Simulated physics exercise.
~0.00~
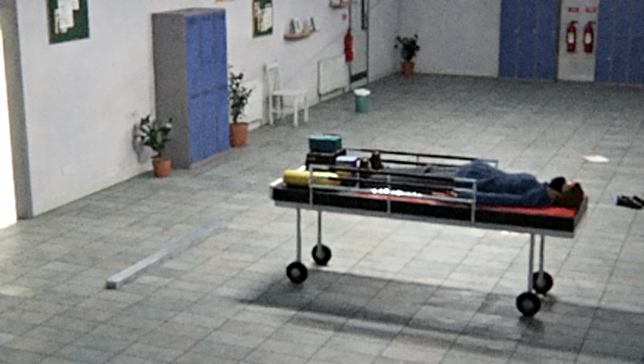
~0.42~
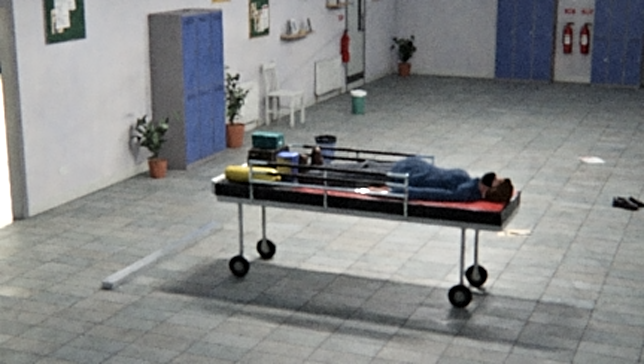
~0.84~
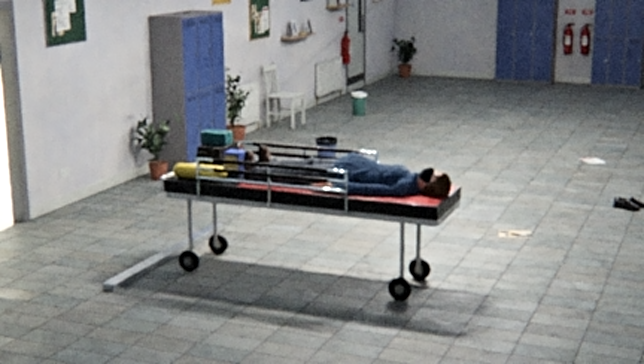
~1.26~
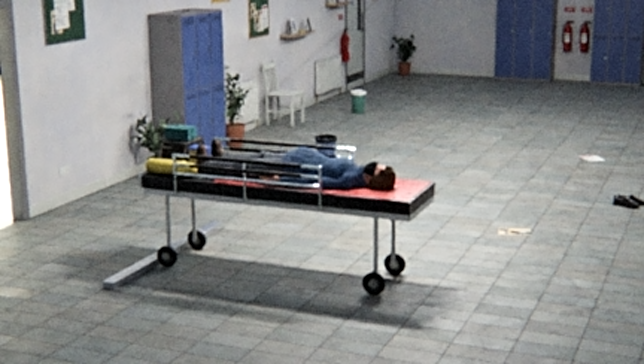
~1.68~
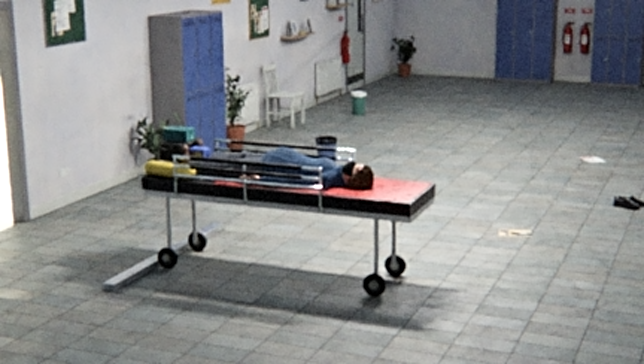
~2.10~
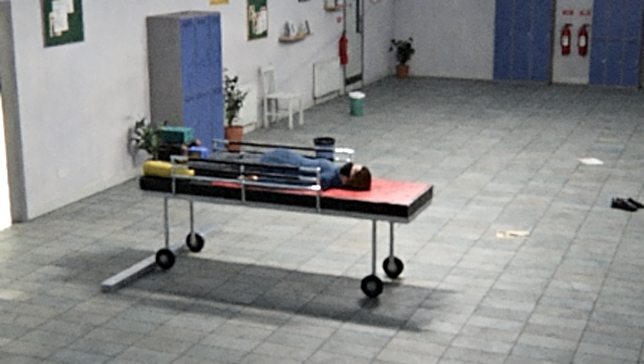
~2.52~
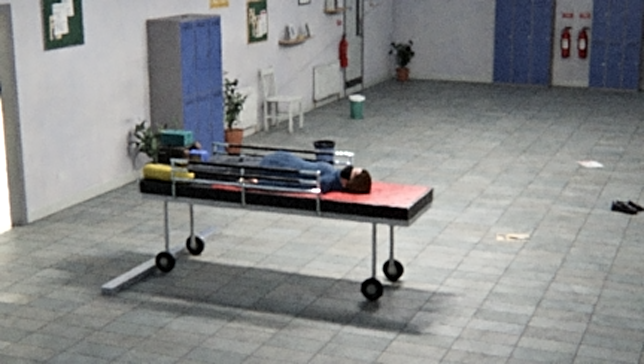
Tiled hallway, trolley carrying a limp person and small items rolling left, stopping at a floor sill, everything staying aboard.
